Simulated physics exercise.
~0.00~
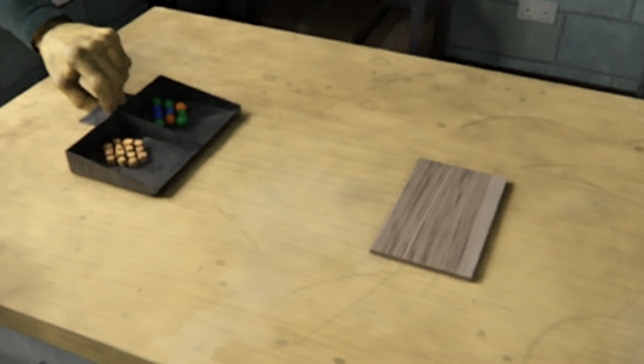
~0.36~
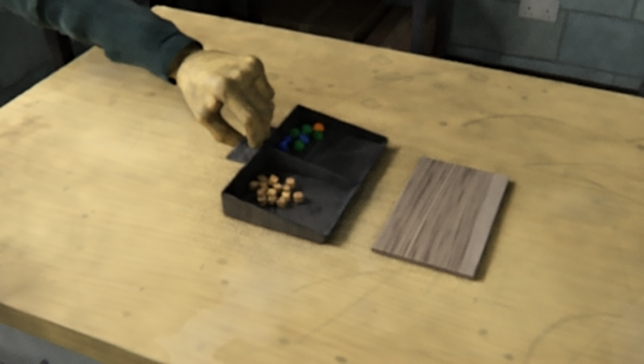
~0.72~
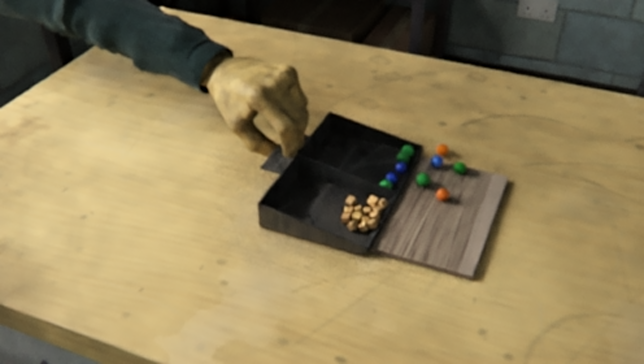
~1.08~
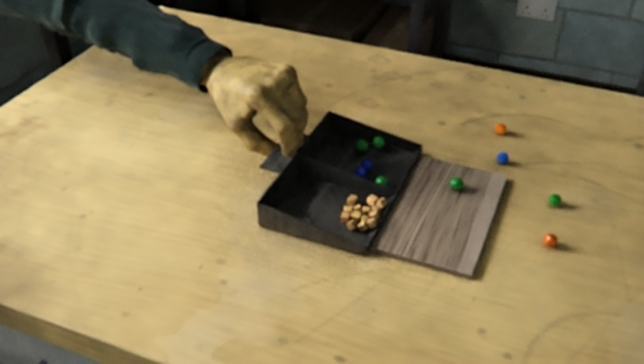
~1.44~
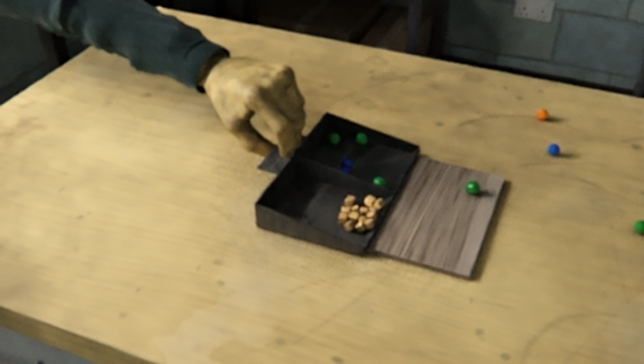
To begin with, a hand in a dark sleeve holds the left side of a black, two-part tray on a wooden table, with small tan pieces in the near section and colourful balls in the far one. The hand pushes the tray to the right, towards a flat grey-brown board, and everything stays inside. The tray then stops against the board, and the tan pieces bunch up at the front rim while several balls spill out. The loose balls roll away to the right across the board and table. Finally, the tan pieces remain inside, some green and blue balls are still in the tray, and one green ball sits on the board.
